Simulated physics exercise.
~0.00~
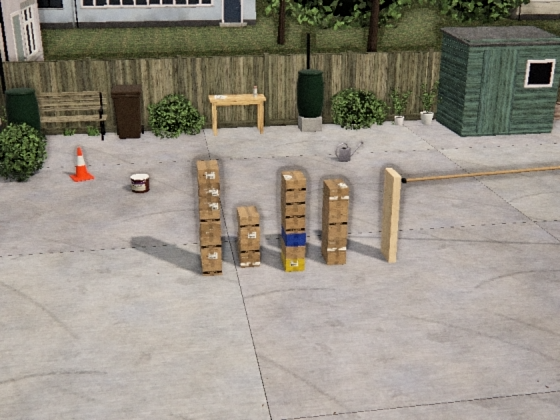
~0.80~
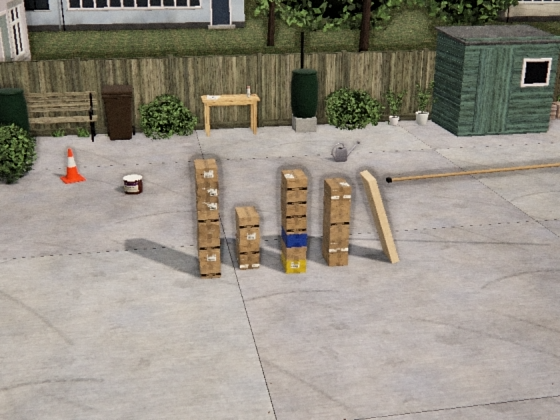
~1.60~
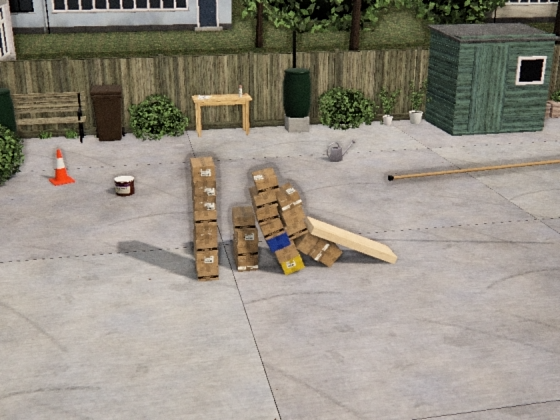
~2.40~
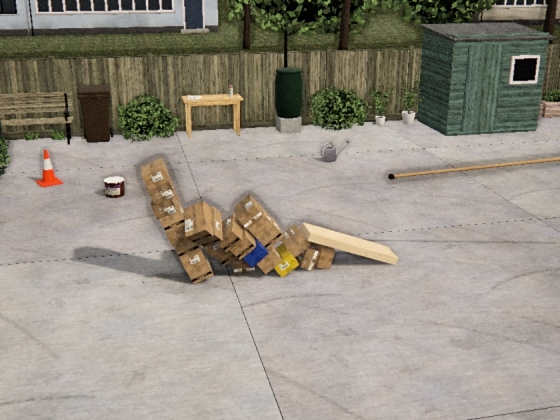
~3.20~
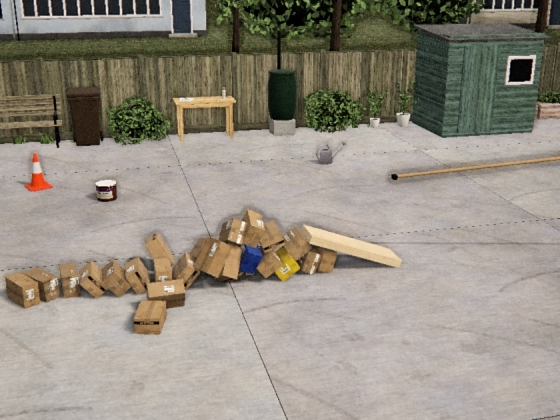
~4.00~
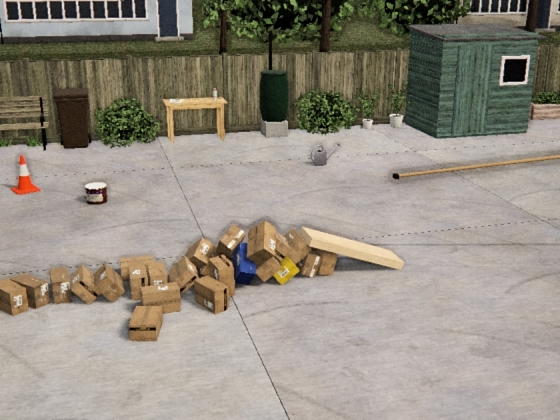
The video shows four stacks of cardboard parcels in a paved yard beside an upright wooden board, which tips left into them, knocking the stacks over in turn until the parcels lie in a heap trailing left, blue and yellow ones among them, with the board resting slanted against it.
